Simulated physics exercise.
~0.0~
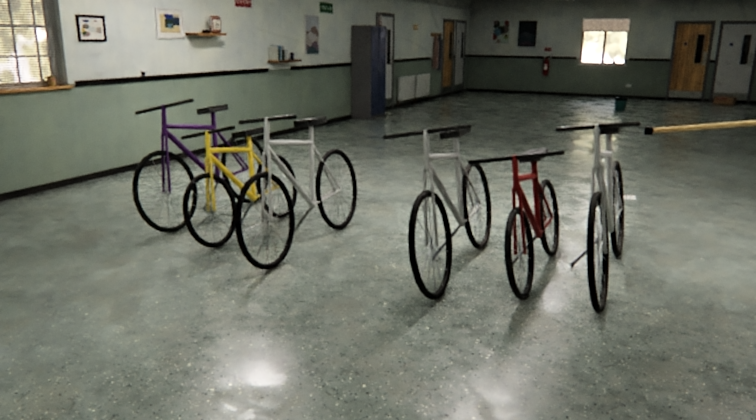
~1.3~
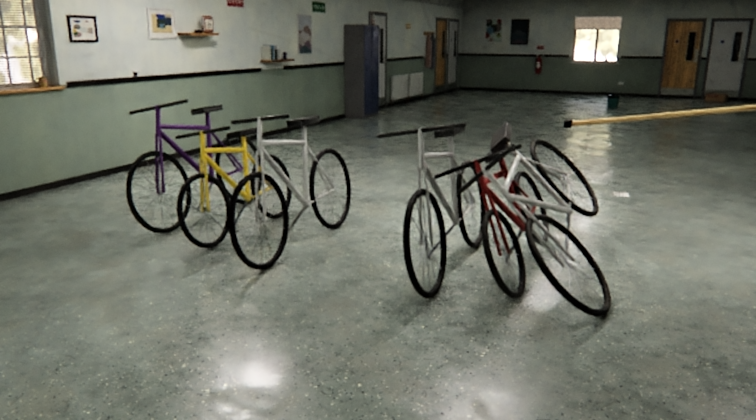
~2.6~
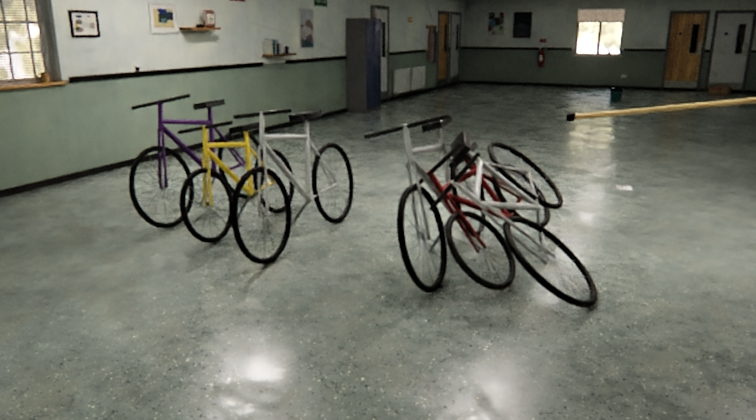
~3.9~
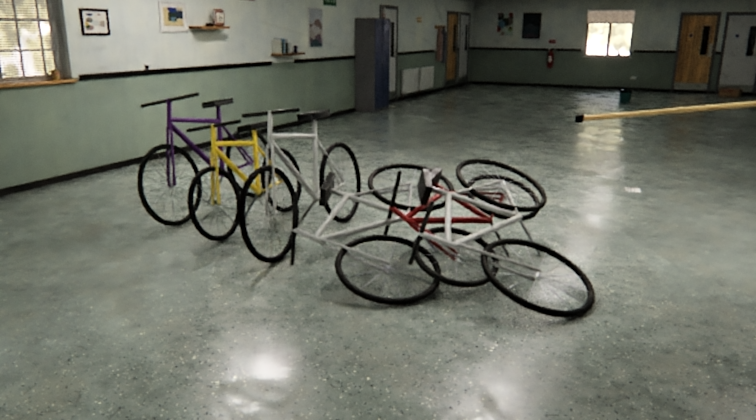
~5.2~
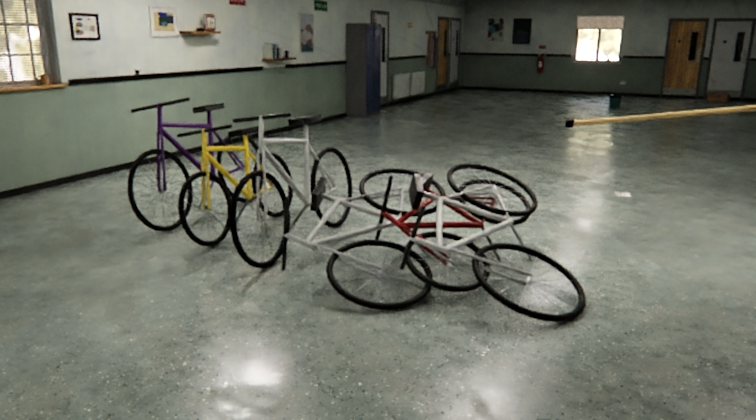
In a large hall with a shiny floor, a pole shoved the rightmost of six parked bicycles, which tipped left into the red one and then a white one, leaving those three in a tangled heap while the purple, yellow and another white stayed standing.
